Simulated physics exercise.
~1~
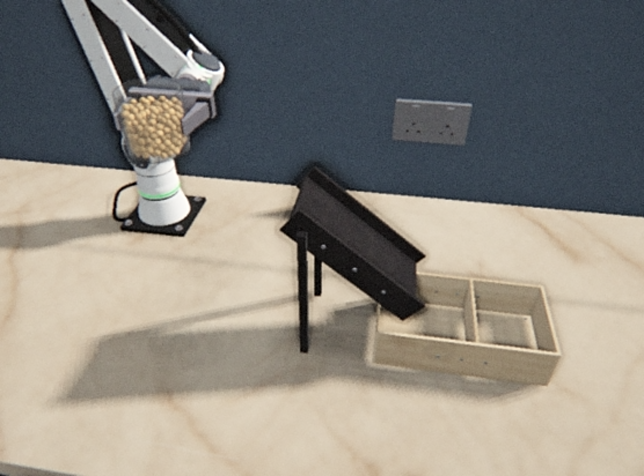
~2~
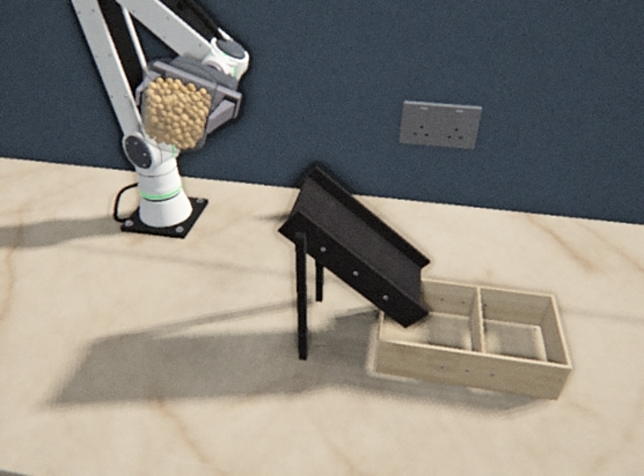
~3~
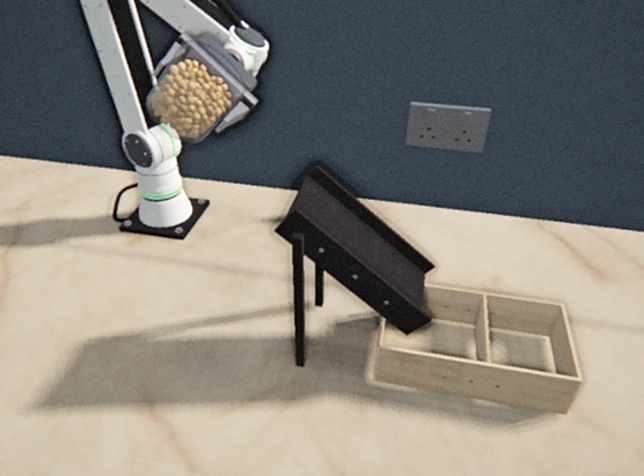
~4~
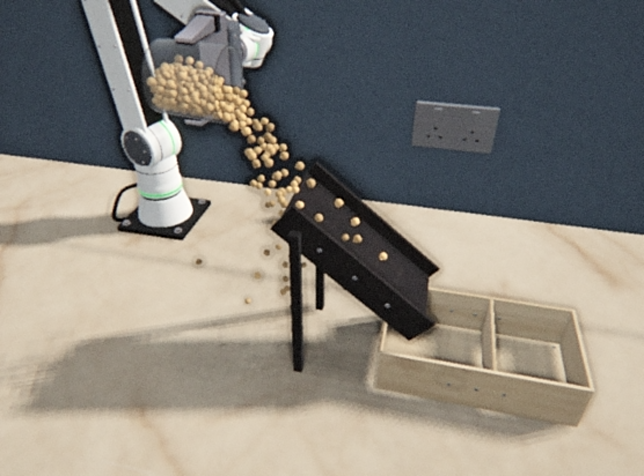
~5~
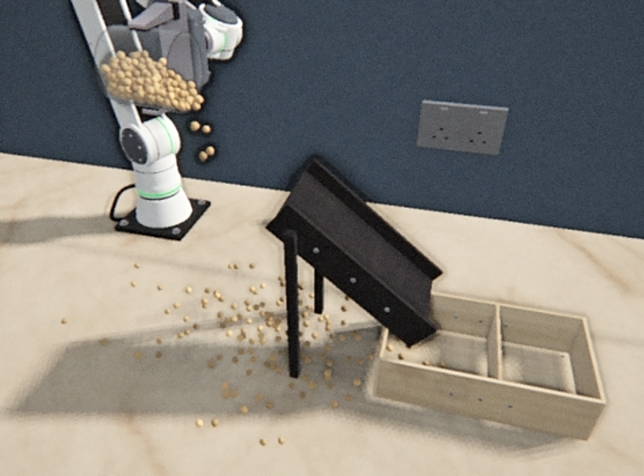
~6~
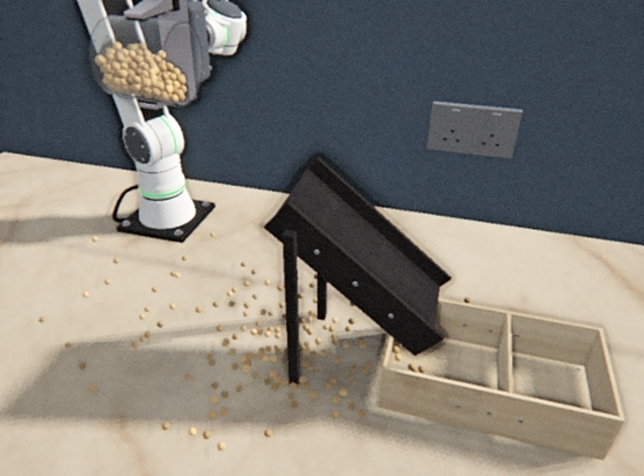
On a pale marble-patterned surface before a dark blue wall, a white robot arm holds a clear beaker full of chickpeas, left of a black sloping chute that leads to a two-part wooden box. The arm lifts the beaker to the right, tipping it toward the chute. Chickpeas pour out in a stream, some landing on the chute and others falling short of it. The arm then draws the beaker back left, still on its side, dropping a few more. It ends holding many chickpeas, with others scattered around the chute's legs and few near the box.
